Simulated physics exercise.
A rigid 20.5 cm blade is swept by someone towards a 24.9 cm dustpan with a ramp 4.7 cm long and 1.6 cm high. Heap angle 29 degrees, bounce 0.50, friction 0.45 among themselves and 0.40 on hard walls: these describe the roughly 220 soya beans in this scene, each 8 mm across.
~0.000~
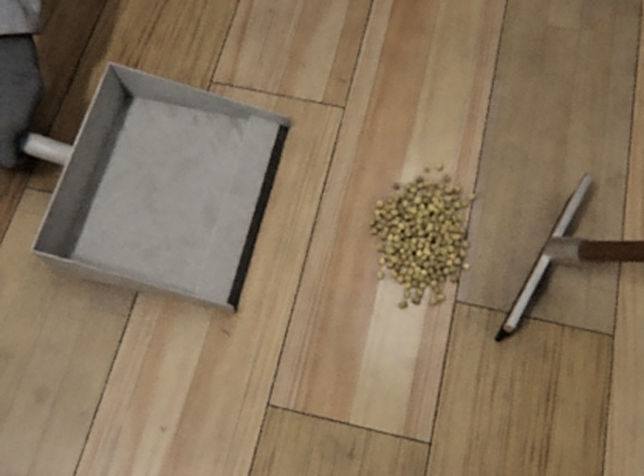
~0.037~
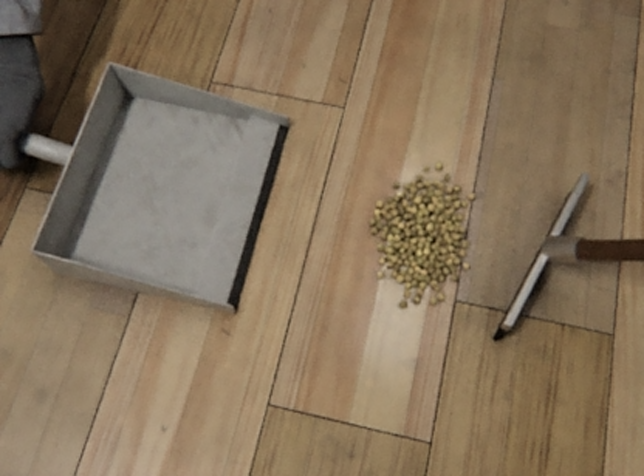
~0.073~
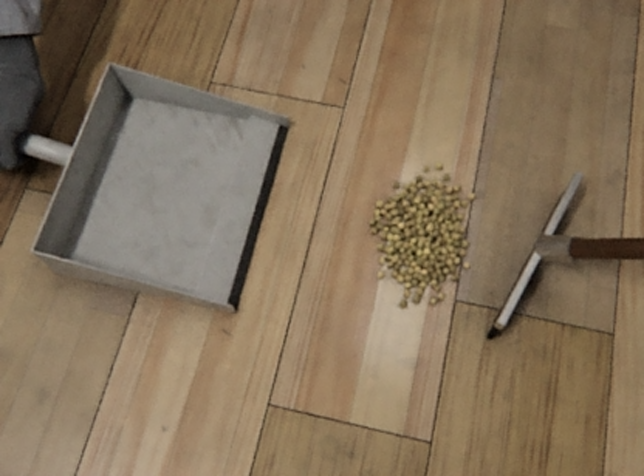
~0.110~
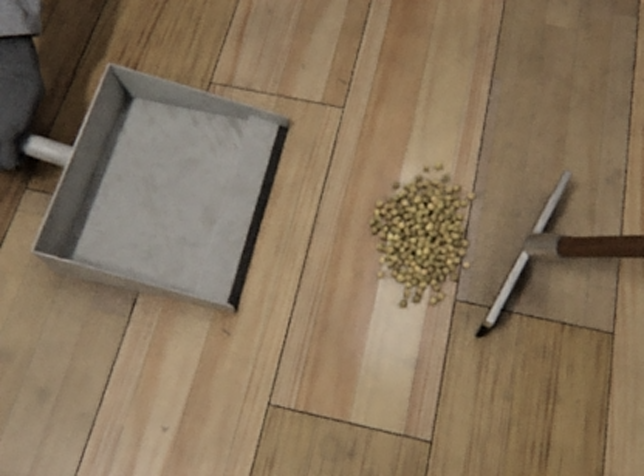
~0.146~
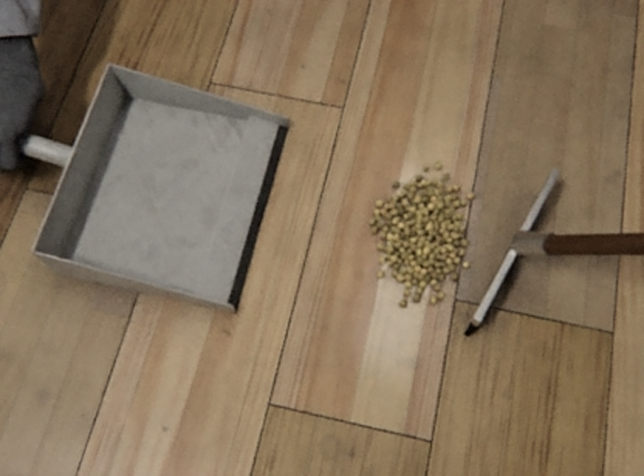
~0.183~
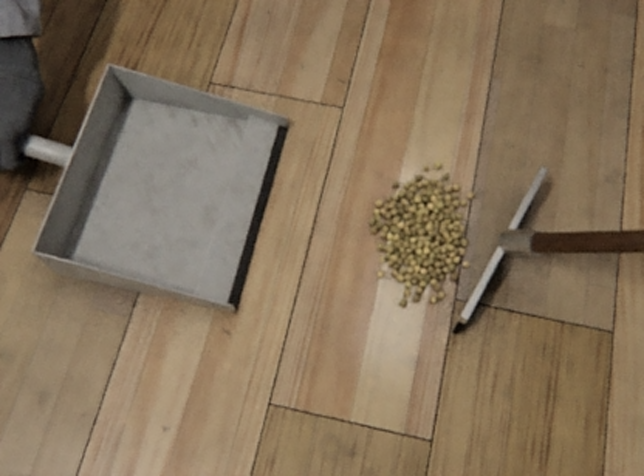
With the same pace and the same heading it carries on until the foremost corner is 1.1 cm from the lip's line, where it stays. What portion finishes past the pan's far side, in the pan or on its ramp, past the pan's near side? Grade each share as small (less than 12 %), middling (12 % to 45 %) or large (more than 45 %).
Past the pan's far side - small, in the pan or on its ramp - small, past the pan's near side - small.
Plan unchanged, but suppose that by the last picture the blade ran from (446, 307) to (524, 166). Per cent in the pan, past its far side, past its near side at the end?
Pan 10 % / far 15 % / near 0 %.
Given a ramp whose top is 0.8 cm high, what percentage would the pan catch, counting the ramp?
Near 5 per cent, then.
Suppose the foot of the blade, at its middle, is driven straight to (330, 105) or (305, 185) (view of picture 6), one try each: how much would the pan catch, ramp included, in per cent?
About 10 and 10 per cent.
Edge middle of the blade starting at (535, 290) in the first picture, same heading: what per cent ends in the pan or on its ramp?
I'd estimate about 0 per cent.
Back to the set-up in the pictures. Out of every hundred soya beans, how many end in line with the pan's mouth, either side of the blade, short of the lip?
I'd put it near 90 per cent.
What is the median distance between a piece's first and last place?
Around 16 centimetres.
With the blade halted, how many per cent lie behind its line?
Around 15 in a hundred.
Then, at 0.50 s, middle of the blade 17 cm from the lip; 0 % over the lip, far side 0 %, near side 0 %.
After 0.71 s, middle of the blade 9 cm from the lip; 0 % over the lip, far side 5 %, near side 0 %.
Then, at 1.04 s, middle of the blade 4 cm from the lip; 5 % over the lip, far side 5 %, near side 0 %.
In the end, at 1.3 s, far side 5 %, pan 5 %, near side 0 %, in front of the lip or behind the blade 90 %.
